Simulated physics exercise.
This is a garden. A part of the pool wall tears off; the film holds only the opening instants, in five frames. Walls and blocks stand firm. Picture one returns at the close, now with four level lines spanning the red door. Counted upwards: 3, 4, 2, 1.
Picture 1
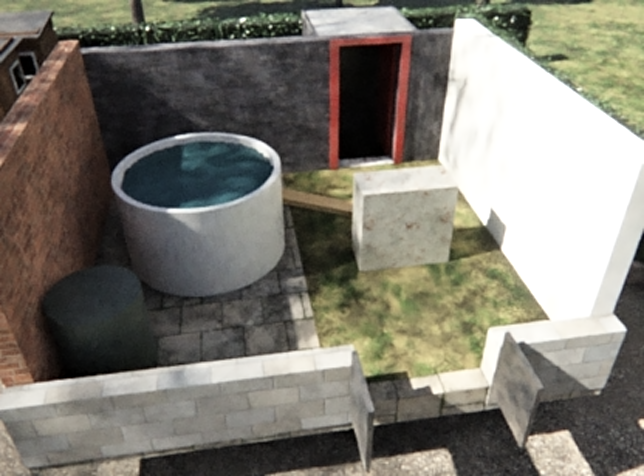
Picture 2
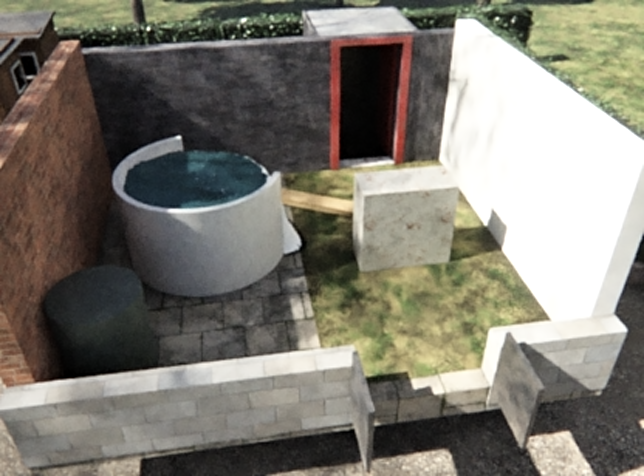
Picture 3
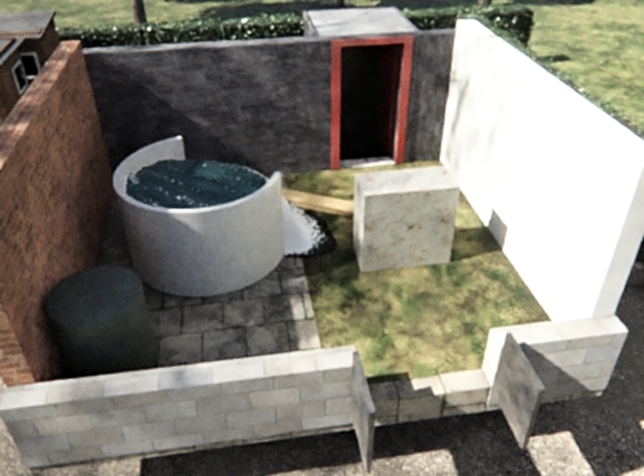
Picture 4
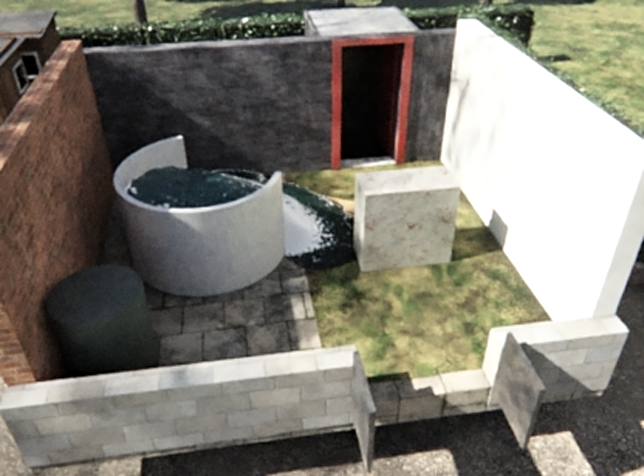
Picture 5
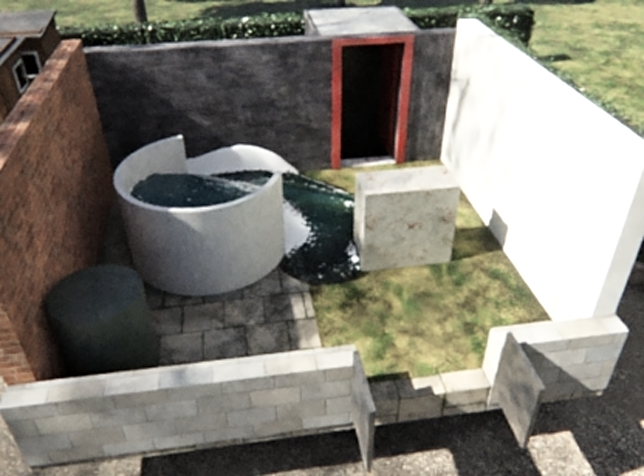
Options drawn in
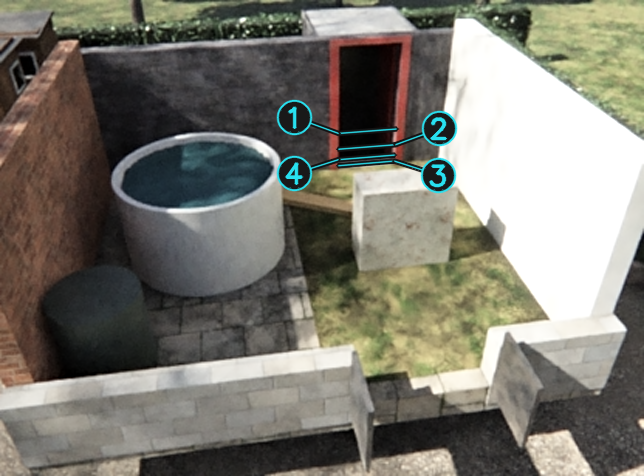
A round white pool full of water stood in a walled garden, then its back right side opened and water poured out to the right, spreading over the ground to a pale block.
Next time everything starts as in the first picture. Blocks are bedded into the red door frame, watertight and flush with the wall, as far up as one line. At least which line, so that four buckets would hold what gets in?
Use line 2.
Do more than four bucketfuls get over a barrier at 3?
Yes.
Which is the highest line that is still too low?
It is 4.
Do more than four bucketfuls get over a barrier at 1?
No, not at all.
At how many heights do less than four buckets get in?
Two of the four.
In cyan, 1 at (367, 131); 2 at (367, 146); 3 at (366, 163); 4 at (366, 157); from the bottom up 3, 4, 2, 1.
If 1 is chosen, nothing gets over.
If 2 is chosen, a splash gets over, under a bucket.
If 3 is chosen, dozens of bucketfuls pour in.
If 4 is chosen, about 10 bucketfuls get in.
